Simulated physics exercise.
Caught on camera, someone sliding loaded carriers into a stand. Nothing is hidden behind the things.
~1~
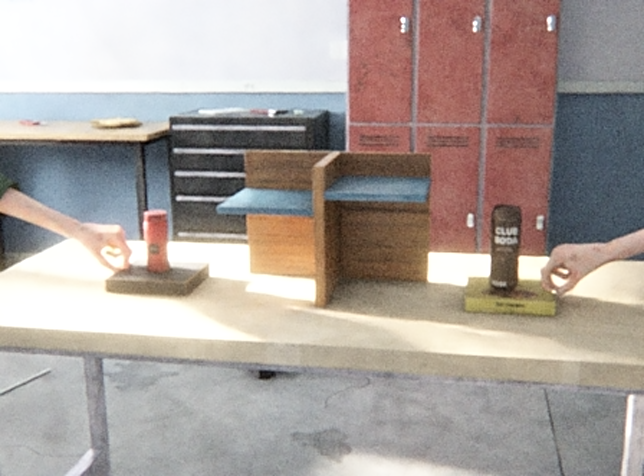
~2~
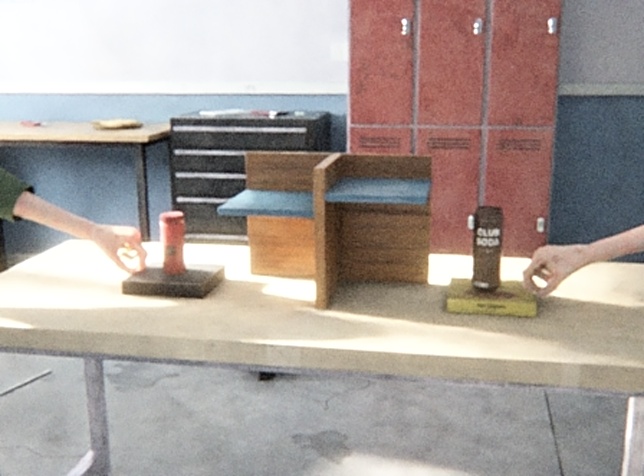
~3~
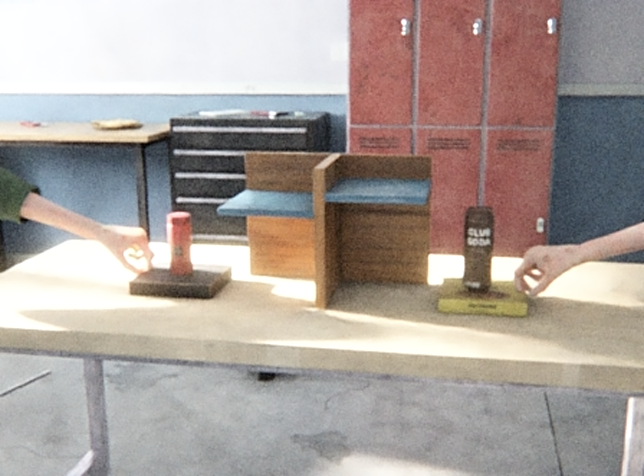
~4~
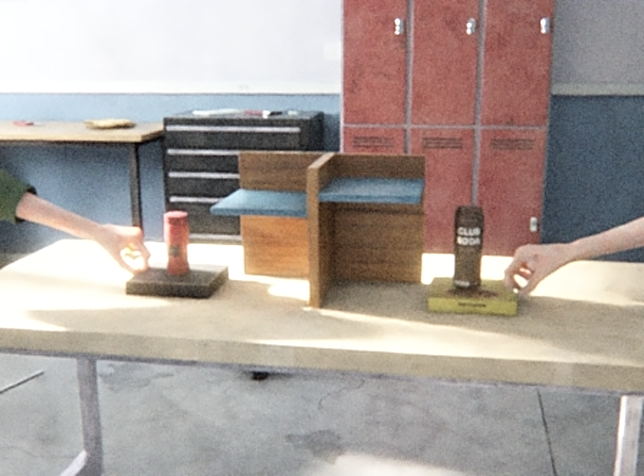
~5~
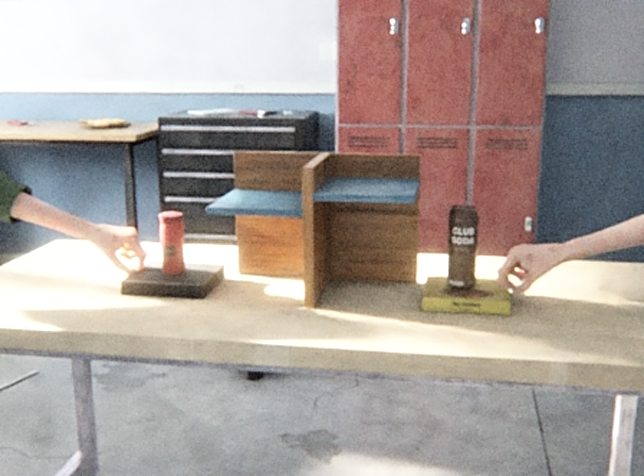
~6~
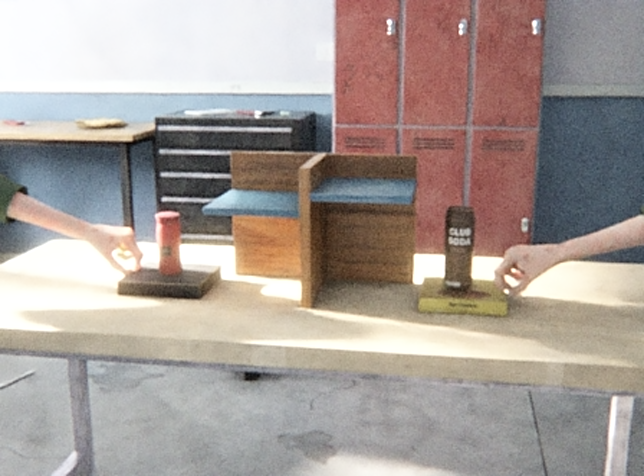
In a room with red lockers, two hands at opposite sides of a pale table slide a dark board carrying a red shaker and a yellow packet carrying a brown can inward toward a wooden stand with blue shelves. The movement then slows to almost nothing, while the view shifts slightly.
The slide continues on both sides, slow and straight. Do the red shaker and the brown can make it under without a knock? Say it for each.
As it turns out, the red shaker rides in untouched and the brown can rides in untouched.
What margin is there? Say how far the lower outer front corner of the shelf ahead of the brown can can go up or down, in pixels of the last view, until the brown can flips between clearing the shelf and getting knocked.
Roughly 12 pixels down.
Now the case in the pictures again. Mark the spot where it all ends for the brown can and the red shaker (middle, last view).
About (368, 245), and the other about (258, 248).
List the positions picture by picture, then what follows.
Hands sliding the things forward; red shaker (157, 241); brown can (505, 247); black board (160, 277), in the first frame.
Hands sliding the things forward; brown can (487, 249); yellow packet (490, 295), in the second frame.
Hands sliding the things forward; red shaker (180, 244); shelf (329, 228), in the third frame.
Hands sliding the things forward; brown can (468, 248); black board (180, 279), in the fourth frame.
Hands sliding the things forward; red shaker (173, 243); yellow packet (466, 294), in the fifth frame.
Hands sliding the things forward; red shaker (169, 244); brown can (459, 248); shelf (315, 228), in the sixth frame.
Then, 0.90 s later than the last frame, red shaker riding along near (195, 245); brown can riding along near (426, 247).
Then, 1.70 s later than the last frame, red shaker riding along near (227, 246); brown can riding along near (386, 246).
When it is over, the red shaker passes below, near (258, 248); the brown can passes below, near (368, 245).
